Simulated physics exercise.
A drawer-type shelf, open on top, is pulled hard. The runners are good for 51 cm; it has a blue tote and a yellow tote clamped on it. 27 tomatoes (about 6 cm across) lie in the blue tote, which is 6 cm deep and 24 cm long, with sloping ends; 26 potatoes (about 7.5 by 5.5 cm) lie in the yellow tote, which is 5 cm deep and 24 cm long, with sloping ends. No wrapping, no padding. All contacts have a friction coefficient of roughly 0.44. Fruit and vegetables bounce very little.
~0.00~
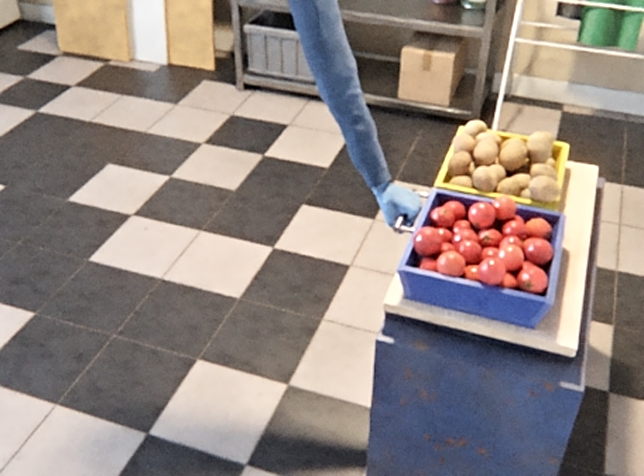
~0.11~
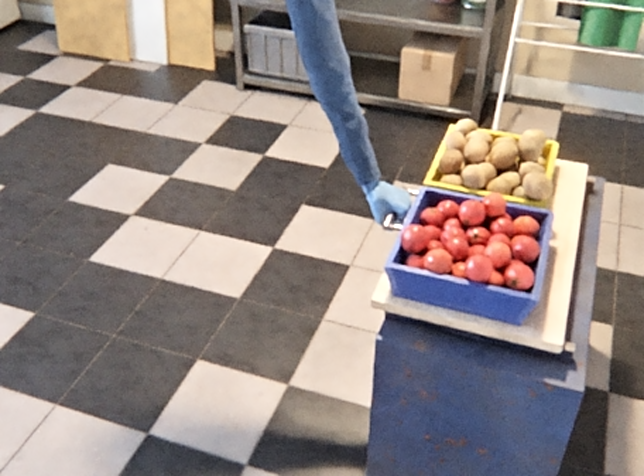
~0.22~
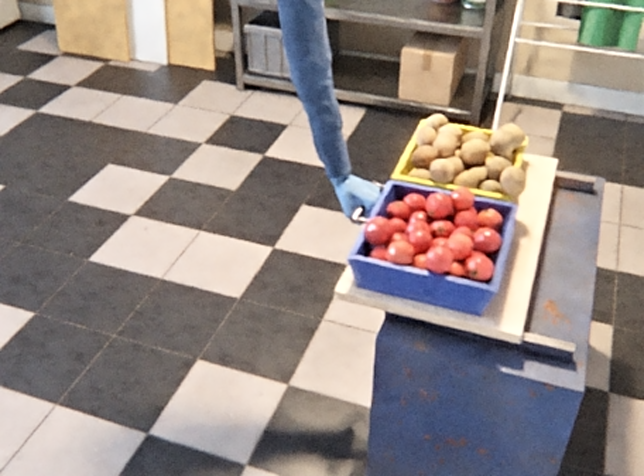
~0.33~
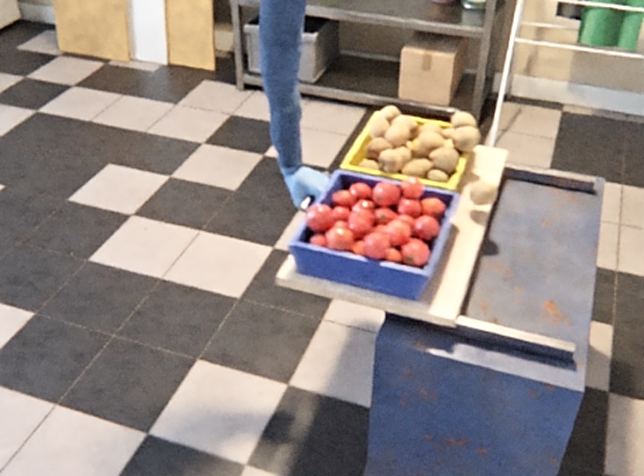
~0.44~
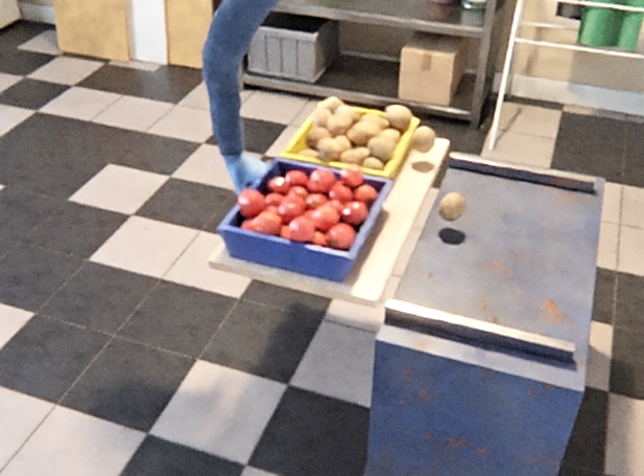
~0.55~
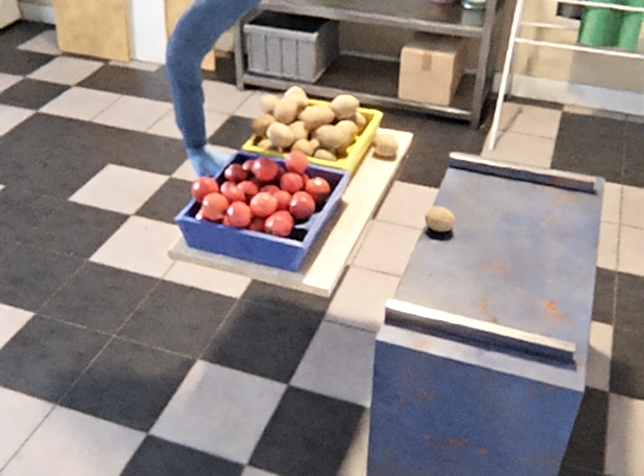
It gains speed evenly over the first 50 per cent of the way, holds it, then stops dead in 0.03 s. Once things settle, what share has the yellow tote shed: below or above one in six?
Out of the yellow tote go more than one in six of the potatoes.
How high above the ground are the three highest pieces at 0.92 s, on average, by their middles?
About 74 cm.
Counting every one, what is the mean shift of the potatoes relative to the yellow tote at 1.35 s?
Some 8 cm leftwards.
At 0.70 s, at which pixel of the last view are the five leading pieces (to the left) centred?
At about (233, 131).
After 0.70 s, 1 of 27 out of the blue tote and 5 of 26 out of the yellow tote.
After 0.92 s, 2 of 27 out of the blue tote and 7 of 26 out of the yellow tote.
Final count (at 1.35 s), 2 of 27 out of the blue tote and 8 of 26 out of the yellow tote. Asked share, 8 of 26, 31 per cent.
